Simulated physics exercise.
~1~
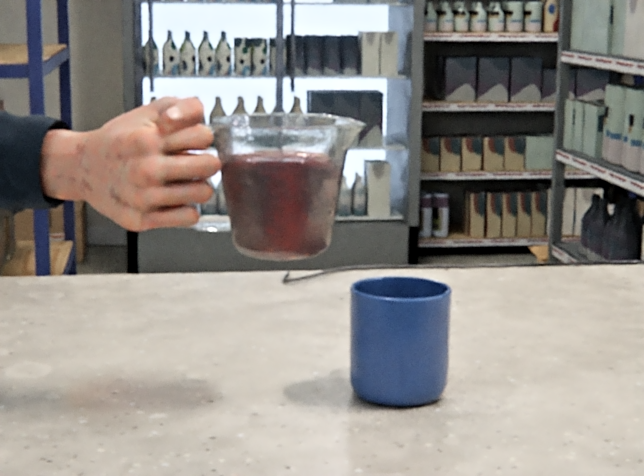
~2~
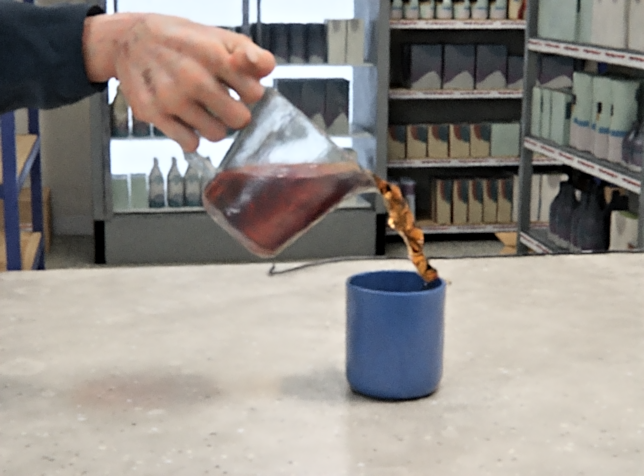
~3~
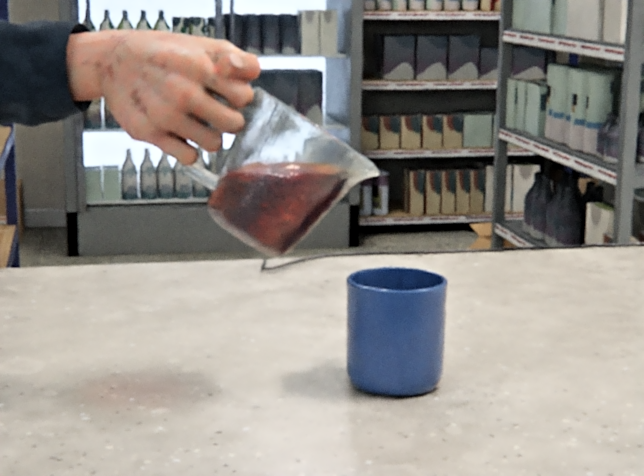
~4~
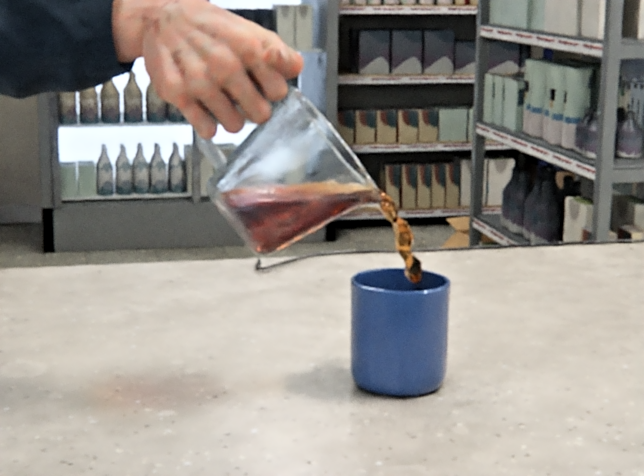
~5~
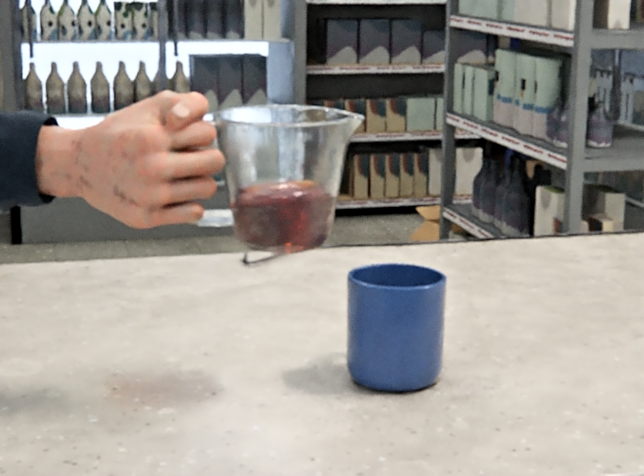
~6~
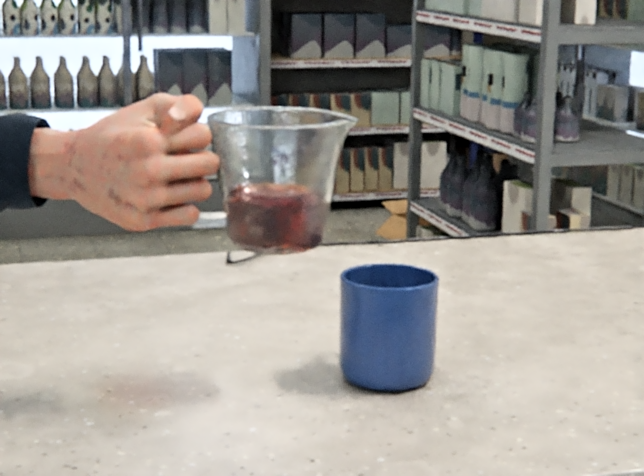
On a pale speckled worktop, in front of shelves lined with bottles and boxes, a hand at the left holds a clear, flared jug of reddish-brown tea beside a blue mug. The hand tips the jug to the right, and a thin stream runs from its lip into the mug. It eases the jug back partway and the stream stops. Then it tilts the jug further, and tea pours into the mug again. Finally the hand brings the jug level, holding it beside the mug with less tea left inside, while the view drifts gently sideways.
